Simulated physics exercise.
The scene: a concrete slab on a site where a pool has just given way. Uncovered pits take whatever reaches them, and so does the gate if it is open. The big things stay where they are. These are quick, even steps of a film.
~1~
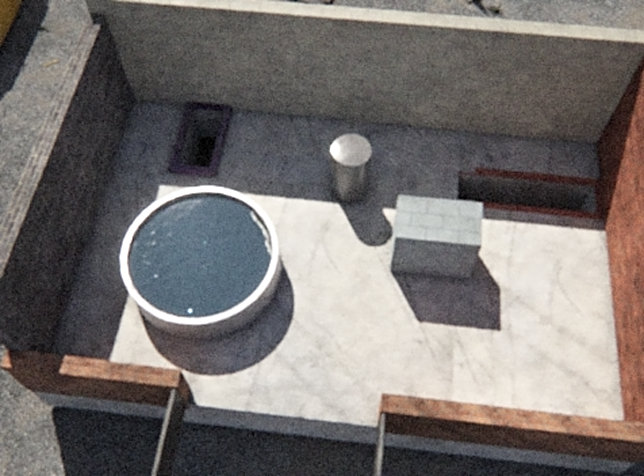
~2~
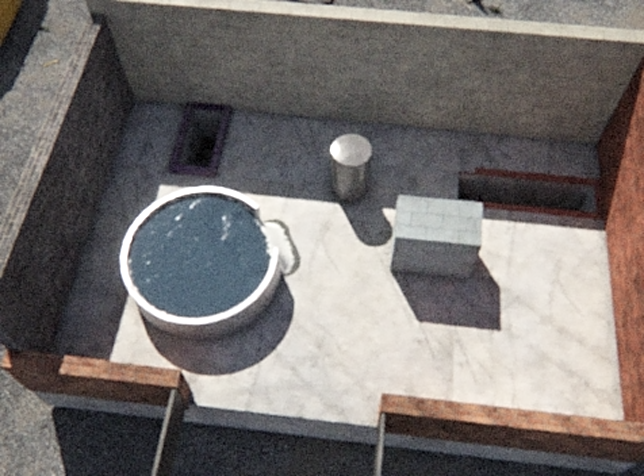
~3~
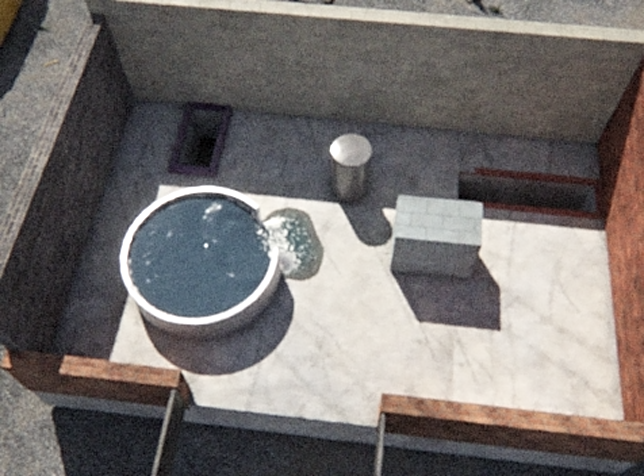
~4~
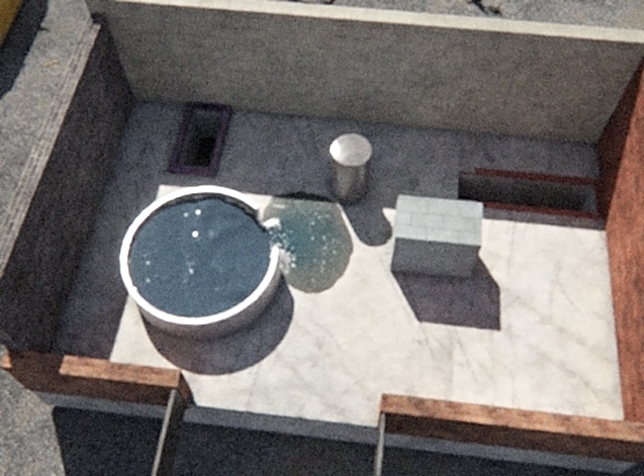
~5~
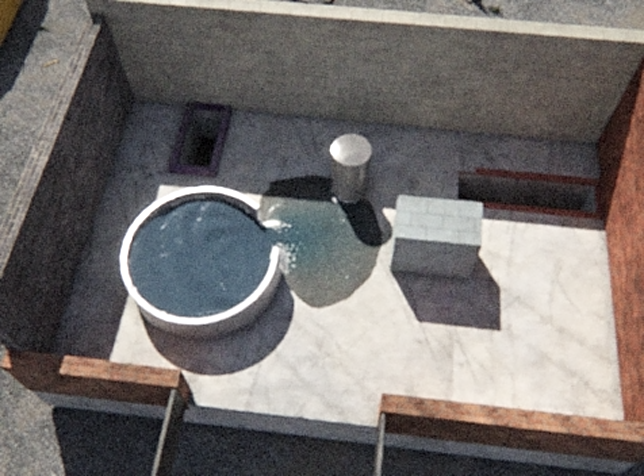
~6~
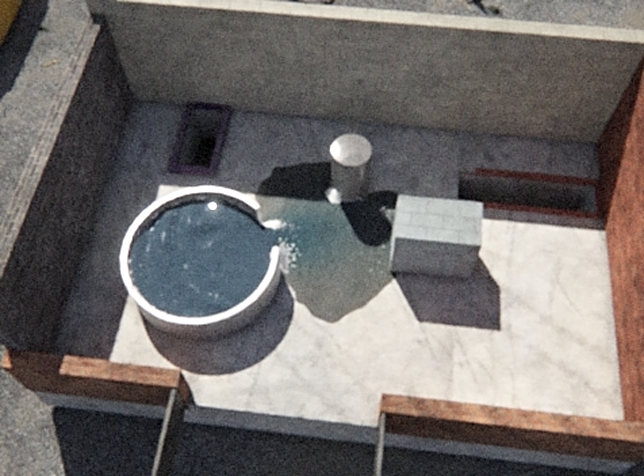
A round, white-rimmed pool of dark blue water stands at the left of a pale, marble-like slab, seen from high above within grey and reddish-brown walls. A silver cylinder stands near the centre, right of a dark purple-edged opening, with a pale block and red-edged trench farther right. The pool breaks on its right side, and water gushes out, spreading around the cylinder to the block while the camera stays still.
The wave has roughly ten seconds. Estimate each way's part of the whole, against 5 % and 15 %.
One by one: The gate takes under 5 %; the red pit takes over 15 %; the purple pit takes under 5 %.
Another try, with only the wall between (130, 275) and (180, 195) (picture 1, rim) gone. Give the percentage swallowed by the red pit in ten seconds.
Roughly, in per cent: Red 2.
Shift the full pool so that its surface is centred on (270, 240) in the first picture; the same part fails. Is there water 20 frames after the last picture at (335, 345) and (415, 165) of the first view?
In turn: Awash, under water.
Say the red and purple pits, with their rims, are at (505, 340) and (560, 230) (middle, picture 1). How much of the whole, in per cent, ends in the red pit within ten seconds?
Per cent: Red 20.
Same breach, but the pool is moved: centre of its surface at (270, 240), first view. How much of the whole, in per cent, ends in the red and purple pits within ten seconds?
Roughly, in per cent: Red 45, purple 0.
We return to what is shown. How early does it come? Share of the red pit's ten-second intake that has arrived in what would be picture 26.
Close to 25 %.
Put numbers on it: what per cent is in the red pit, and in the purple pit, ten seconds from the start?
About 32 and 0 per cent.
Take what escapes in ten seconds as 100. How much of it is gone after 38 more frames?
Close to 50 %.
A moment on, water covers 20 % of the floor; the gate 0 %, the red pit 1 %, the purple pit 0 %.
Next, water covers 30 % of the floor; the gate 0 %, the red pit 4 %, the purple pit 0 %.
Then, water covers 50 % of the floor; the gate 0 %, the red pit 8 %, the purple pit 0 %.
Later, water covers 60 % of the floor; the gate 1 %, the red pit 17 %, the purple pit 0 %.
In the end, water covers 70 % of the floor; the gate 2 %, the red pit 33 %, the purple pit 0 %.
